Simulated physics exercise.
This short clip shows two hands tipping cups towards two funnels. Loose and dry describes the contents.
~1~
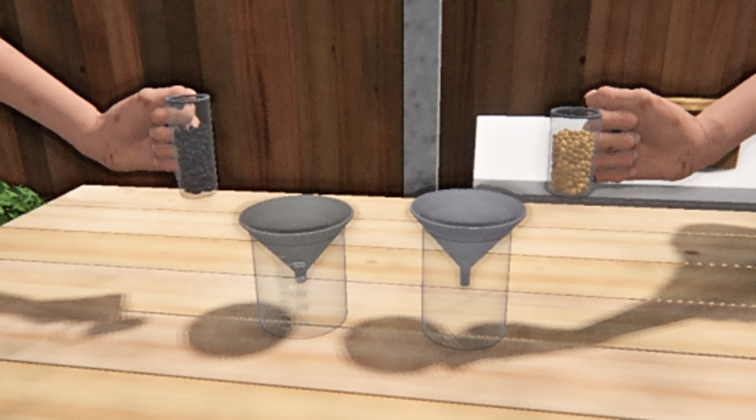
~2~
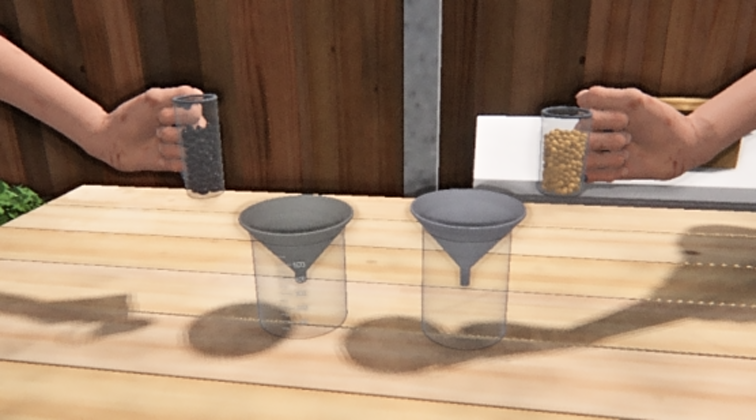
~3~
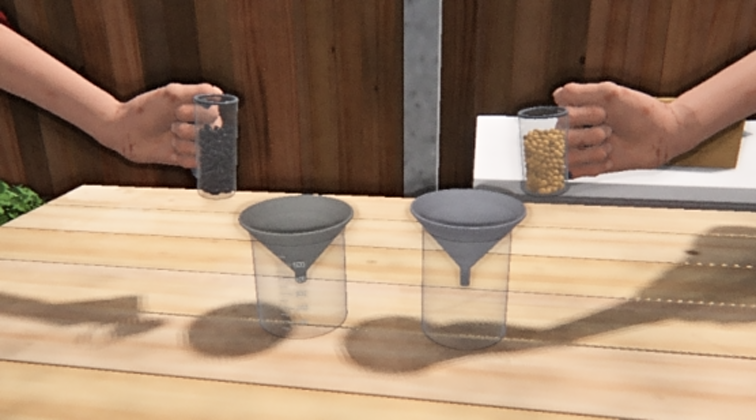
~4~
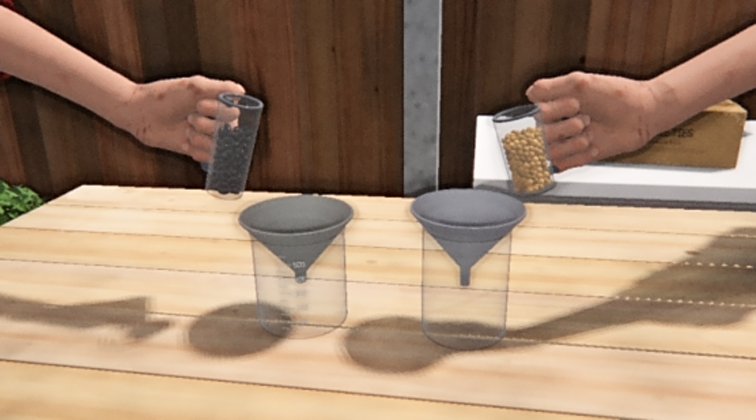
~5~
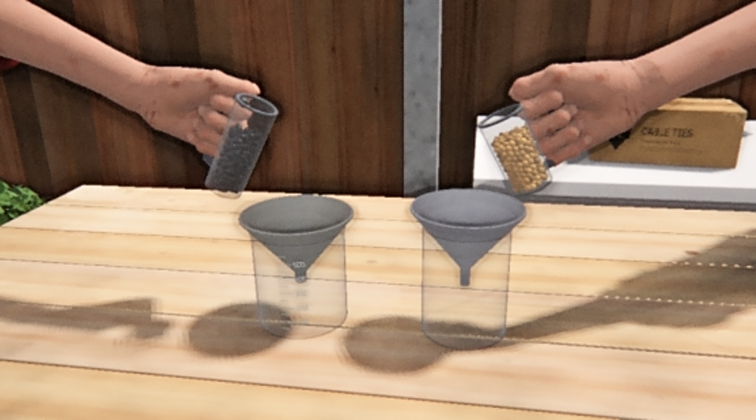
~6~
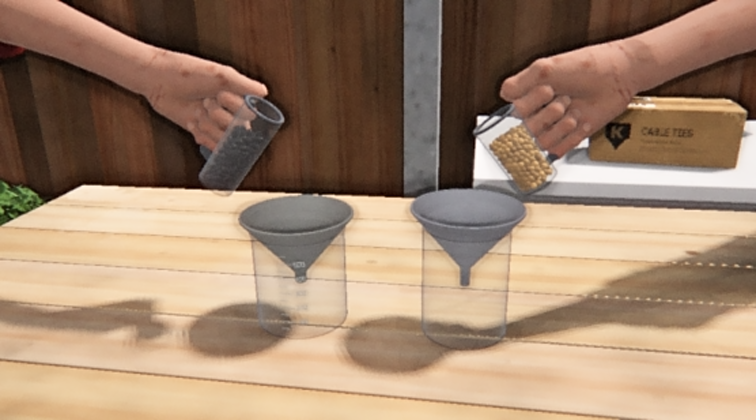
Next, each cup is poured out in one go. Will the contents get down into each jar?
When it's done, the left funnel backs up and the right funnel backs up.
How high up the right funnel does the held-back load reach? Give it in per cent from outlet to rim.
Call it 75 in a hundred or thereabouts.
Then, 0.57 s later than the last frame, left, every one still in the cup; right, every one still in the cup.
Then, 1.07 s later than the last frame, left, every one still in the cup; right, roughly two thirds still in the cup, roughly a third in or over the funnel.
Then, 1.49 s later than the last frame, left, about a tenth still in the cup, the larger part in or over the funnel; right, almost all in or over the funnel, just a few down in the jar.
When it is over, left, every one stuck in the funnel, not one down in the jar; right, almost all stuck in the funnel, just a few down in the jar.
